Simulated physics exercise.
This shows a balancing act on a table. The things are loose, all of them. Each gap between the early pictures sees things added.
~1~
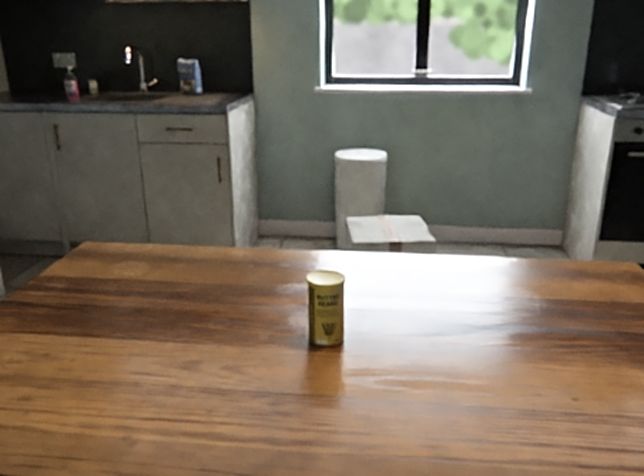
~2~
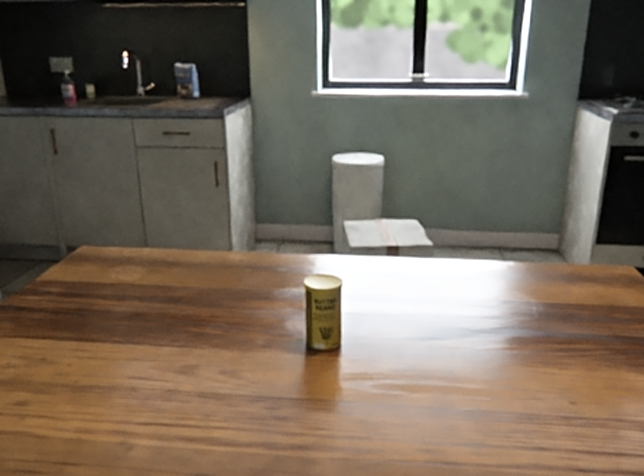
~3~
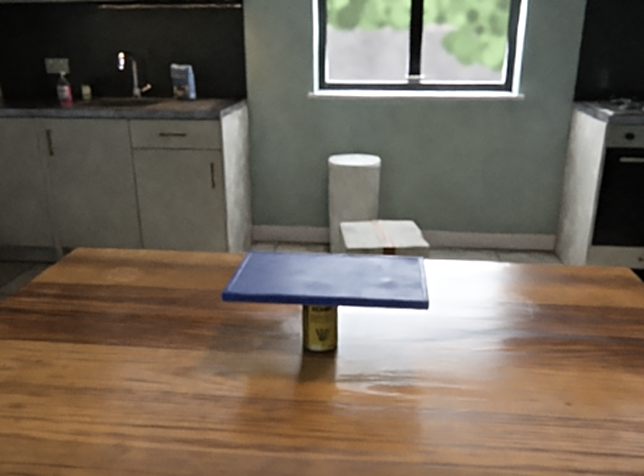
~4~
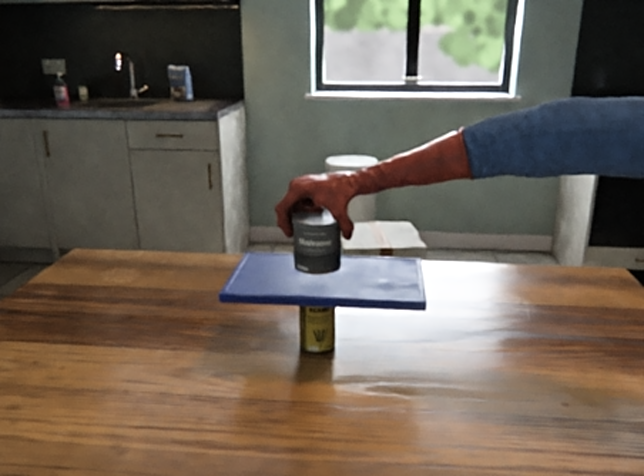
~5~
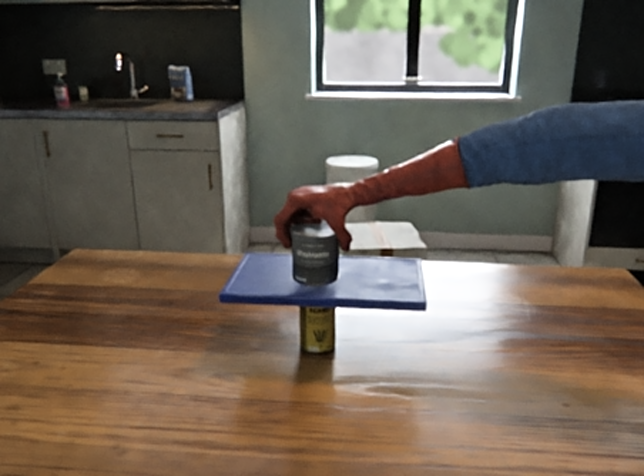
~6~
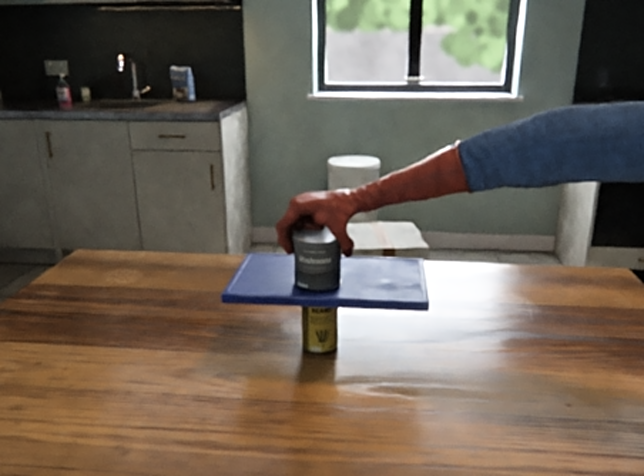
In a kitchen, a small yellowish tin stands alone on a wooden table, and then a flat blue lid appears lying across its top. A hand reaches in from the right holding a grey tin above the lid, lowers it onto the blue surface, and keeps hold of it there.
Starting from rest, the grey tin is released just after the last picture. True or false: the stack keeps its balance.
True.
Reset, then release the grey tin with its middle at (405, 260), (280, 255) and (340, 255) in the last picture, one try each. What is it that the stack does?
The stack tumbles down in the first case, remains standing in the second, and remains standing in the third.
Then, 0.30 s later than the last frame, all is still.
Then, 0.70 s later than the last frame, grey tin resting near (318, 259).
When it is over, all 3 as before. End places, in pixels of the last picture, grey tin near (318, 259). The stack stays up.
